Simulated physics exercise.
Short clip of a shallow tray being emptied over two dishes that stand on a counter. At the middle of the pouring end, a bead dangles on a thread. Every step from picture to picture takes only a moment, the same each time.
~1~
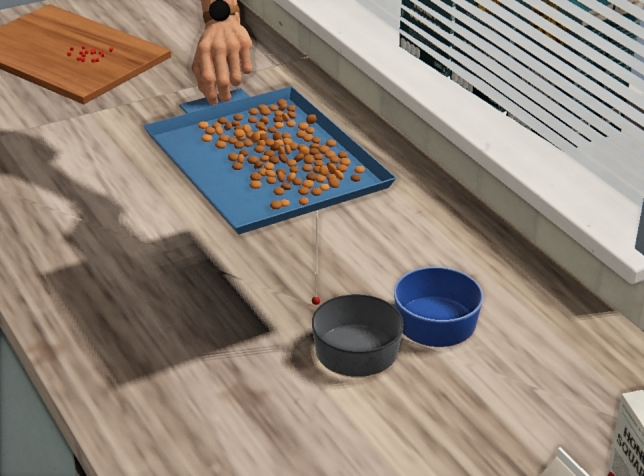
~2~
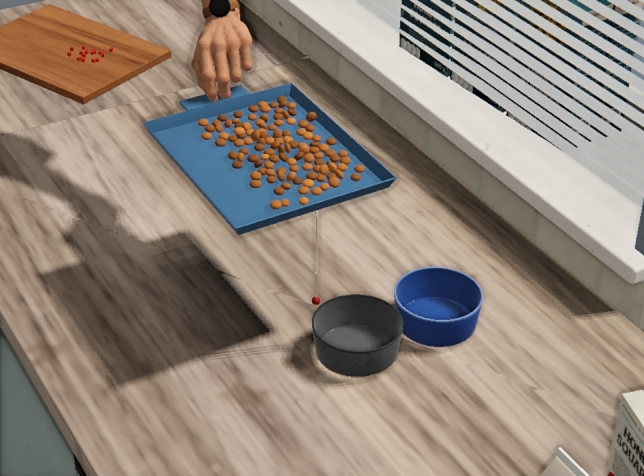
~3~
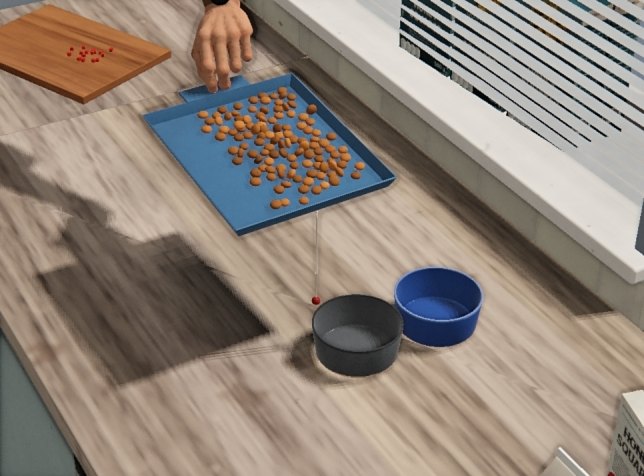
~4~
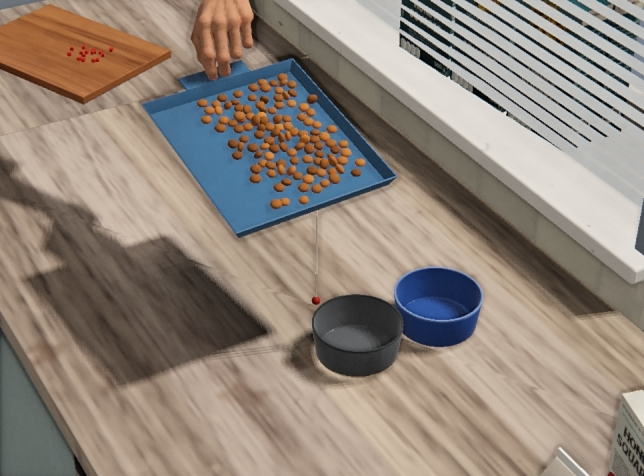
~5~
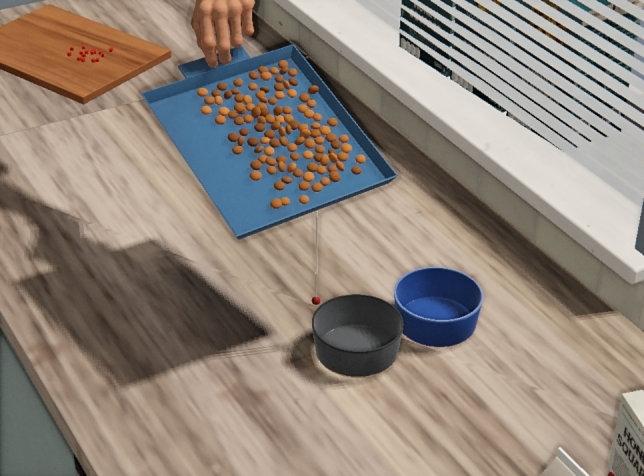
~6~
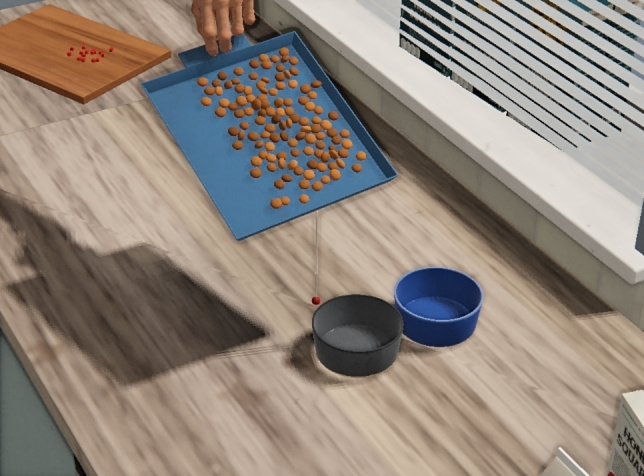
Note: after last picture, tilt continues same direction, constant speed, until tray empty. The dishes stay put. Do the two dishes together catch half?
Catch is a minority.
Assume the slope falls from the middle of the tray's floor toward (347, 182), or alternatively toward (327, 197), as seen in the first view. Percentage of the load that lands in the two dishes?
Respectively 50 and 80 in a hundred.
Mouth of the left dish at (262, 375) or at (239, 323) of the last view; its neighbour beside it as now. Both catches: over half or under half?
Earlier try a majority share, later try a minority share.
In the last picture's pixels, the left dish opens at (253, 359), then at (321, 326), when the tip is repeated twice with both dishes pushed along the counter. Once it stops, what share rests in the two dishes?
I'd expect some 90 percent, and then some 30 percent.
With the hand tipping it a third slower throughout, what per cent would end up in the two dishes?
Near 20 in a hundred.
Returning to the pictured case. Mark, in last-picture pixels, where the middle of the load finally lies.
Around (271, 386), give or take.
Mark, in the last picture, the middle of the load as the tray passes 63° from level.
The load is centred near (289, 220).
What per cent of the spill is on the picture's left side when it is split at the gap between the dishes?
Near 100 in a hundred.
Shortly afterwards, tray tipped steeply; the bulk on the tray; near a quarter in the air.
Next, tray tipped past a quarter turn; only a few on the tray; near a quarter in the left dish; near two thirds outside both; a little in the air.
Some moments later, tray tipped past a quarter turn; near a quarter in the left dish; the bulk outside both.
In the end, tray tipped past a quarter turn; near a quarter in the left dish; none at all in the right dish; the bulk outside both.
